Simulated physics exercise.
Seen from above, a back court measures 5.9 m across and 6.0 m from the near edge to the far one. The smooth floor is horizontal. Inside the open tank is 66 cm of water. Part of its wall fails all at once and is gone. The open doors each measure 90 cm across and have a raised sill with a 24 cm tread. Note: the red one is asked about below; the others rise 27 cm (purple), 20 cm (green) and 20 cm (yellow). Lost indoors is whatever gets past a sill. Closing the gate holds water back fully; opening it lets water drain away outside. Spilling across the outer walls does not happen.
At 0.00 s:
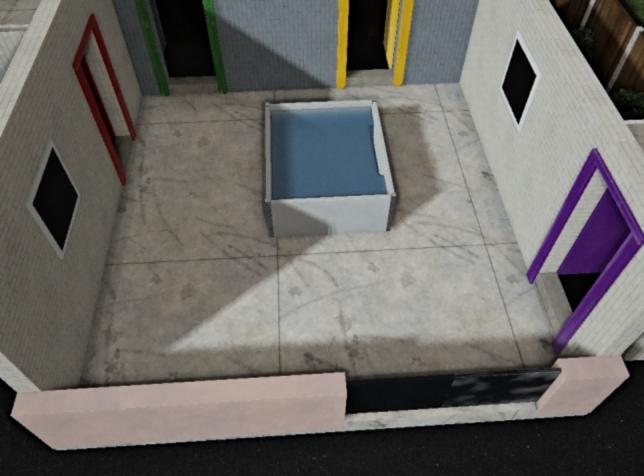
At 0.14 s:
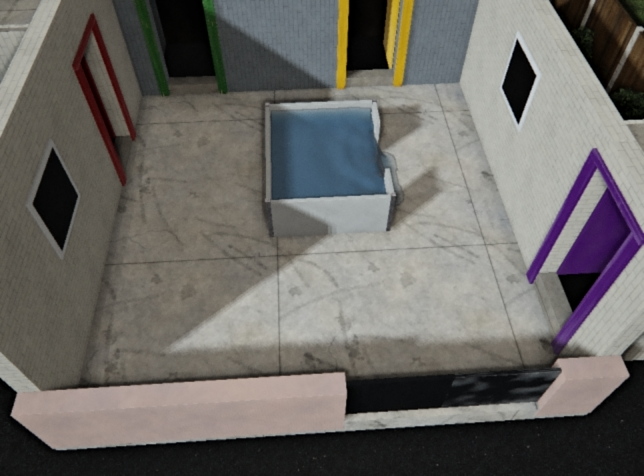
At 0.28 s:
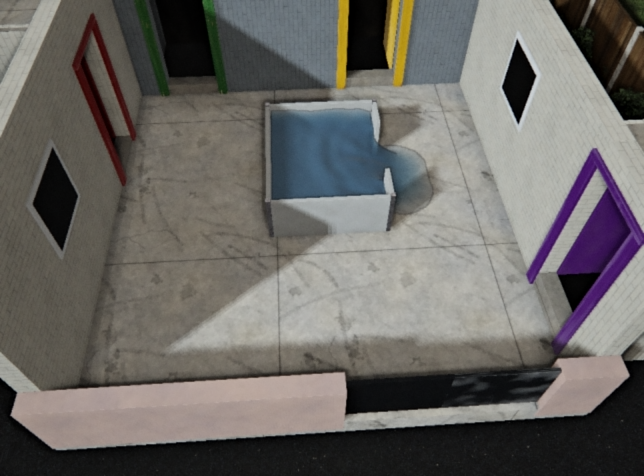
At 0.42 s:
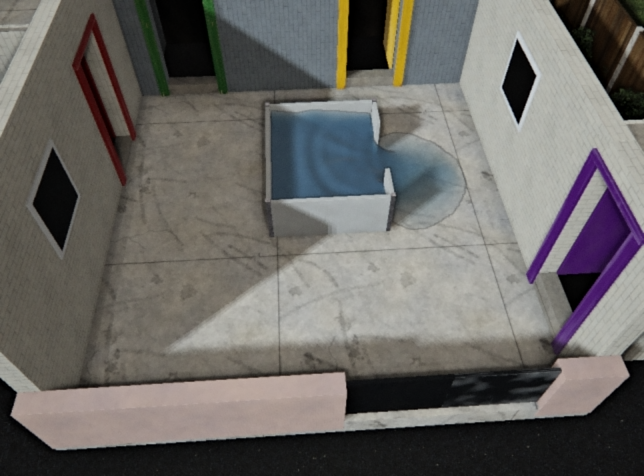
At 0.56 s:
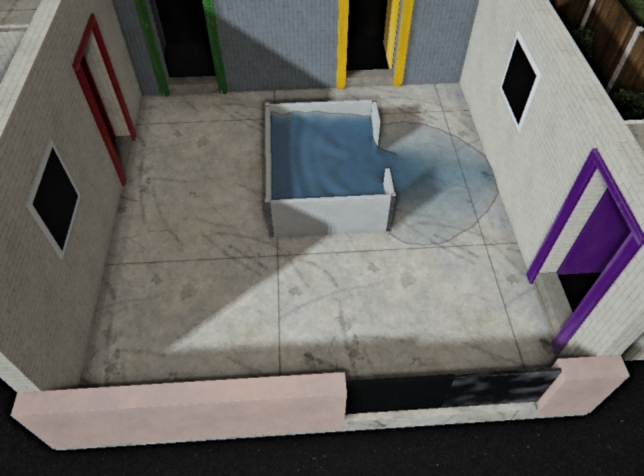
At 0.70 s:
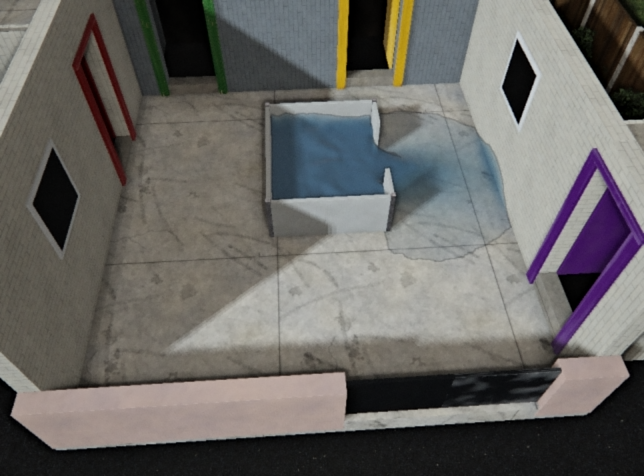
The clip opens on a walled court with red, green, yellow and purple doorways around a white tank of still blue water. Part of the tank's right side gives way, and water pours through the gap. It fans out over the pale floor in a widening, rounded sheet, reaching the right wall.
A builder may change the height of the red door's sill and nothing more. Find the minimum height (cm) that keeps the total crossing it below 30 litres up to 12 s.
The minimum is roughly 6 cm.
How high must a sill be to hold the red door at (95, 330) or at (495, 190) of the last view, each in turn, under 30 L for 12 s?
First place around 6.0 cm, second around 29 cm.
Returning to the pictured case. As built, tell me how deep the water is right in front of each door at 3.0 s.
Depths in cm: Purple 8, red 0, green 0, yellow 11.
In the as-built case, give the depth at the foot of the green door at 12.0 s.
It stands about 8.5 centimetres deep.
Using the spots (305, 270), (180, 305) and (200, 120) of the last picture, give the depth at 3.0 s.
Some 0, 0 and 0 cm.
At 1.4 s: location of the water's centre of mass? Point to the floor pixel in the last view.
The water's centre is at about (371, 179).
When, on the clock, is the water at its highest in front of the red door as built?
Crest at t of about 5.0 s.
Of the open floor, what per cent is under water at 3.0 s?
Near 40 per cent of the open floor.
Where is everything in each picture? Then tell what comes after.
The open tank at (325, 151) is whole and still, 66 cm deep; the red door at (110, 110) is dry, in the first picture.
Water pours out at (378, 170) and has run 0.3 m, to (397, 200); about 6 cm deep outside, 66 cm at the back, in the second picture.
The gap is at (378, 171), the front 0.7 m out at (426, 193); the back of the open tank holds 66 cm, in the third picture.
Water pours out at (378, 171) and has run 1.3 m, to (462, 183); about 7 cm deep outside, 63 cm at the back, in the fourth picture.
The front is at (496, 184), 1.9 m from the gap at (378, 171); 3.3 m2 of floor is wet, 56 cm left at the back, in the fifth picture.
The front is at (478, 133), 1.9 m from the gap at (378, 170); 4.3 m2 of floor is wet, 57 cm left at the back; 4.2 m in a straight line remain to the red door at (110, 110), in the sixth picture.
After 1.4 s water covers 15 % of the floor, deepest (39 cm) near (485, 173); it has not reached the red door.
After 3.0 s water covers 40 % of the floor, deepest (26 cm) near (456, 90); it has not reached the red door.
After 12.0 s water covers 100 % of the floor, deepest (11 cm) near (321, 403); 7 cm at the red door, 0 litres in over its 12 cm sill.
At the red door as built, the water arrived by 4.4 s and peaked near 10 cm at 4.8 s.
With a sill of 5.5 cm, 42 litres would have come in within the 12 s; with 7.5 cm, 13 litres. So under 30 litres takes about 6 cm.
